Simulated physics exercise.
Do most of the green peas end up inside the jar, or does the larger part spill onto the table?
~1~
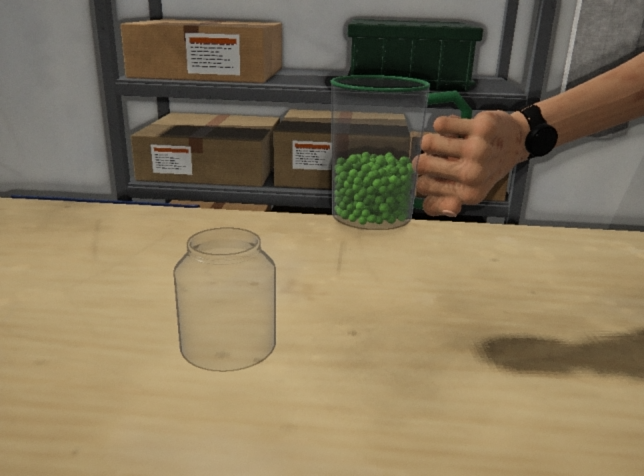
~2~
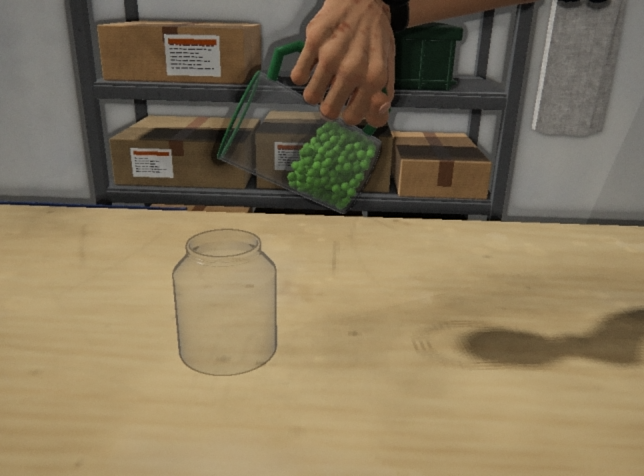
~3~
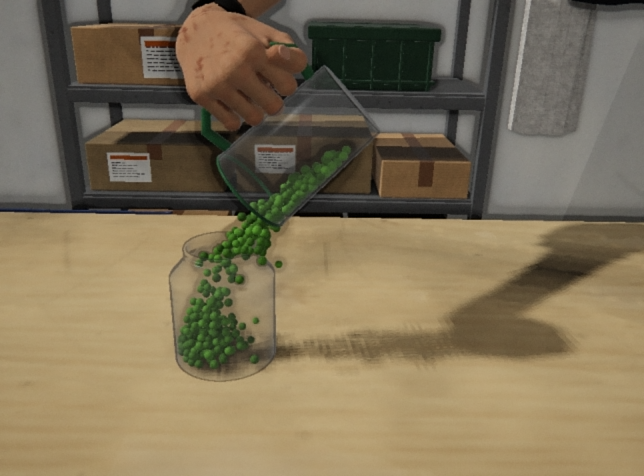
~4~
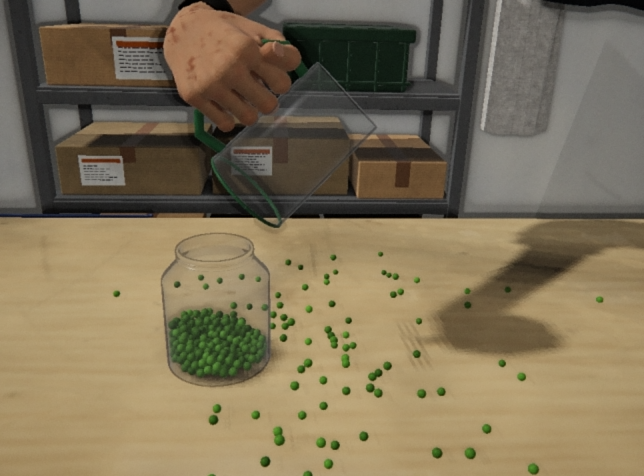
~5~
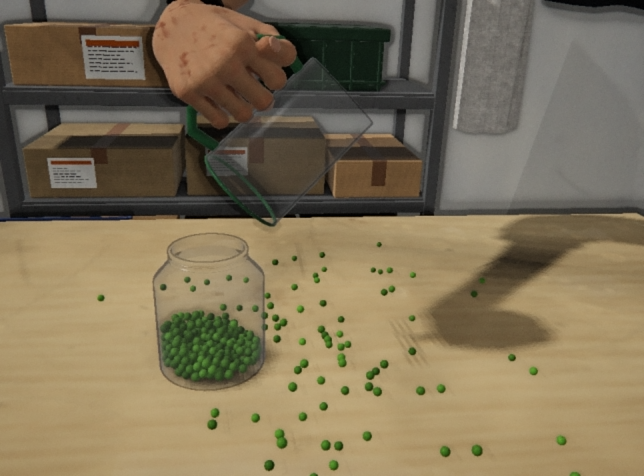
Most of the peas end up inside the jar. A fair share still scatters across the table, and the cup is left looking empty.
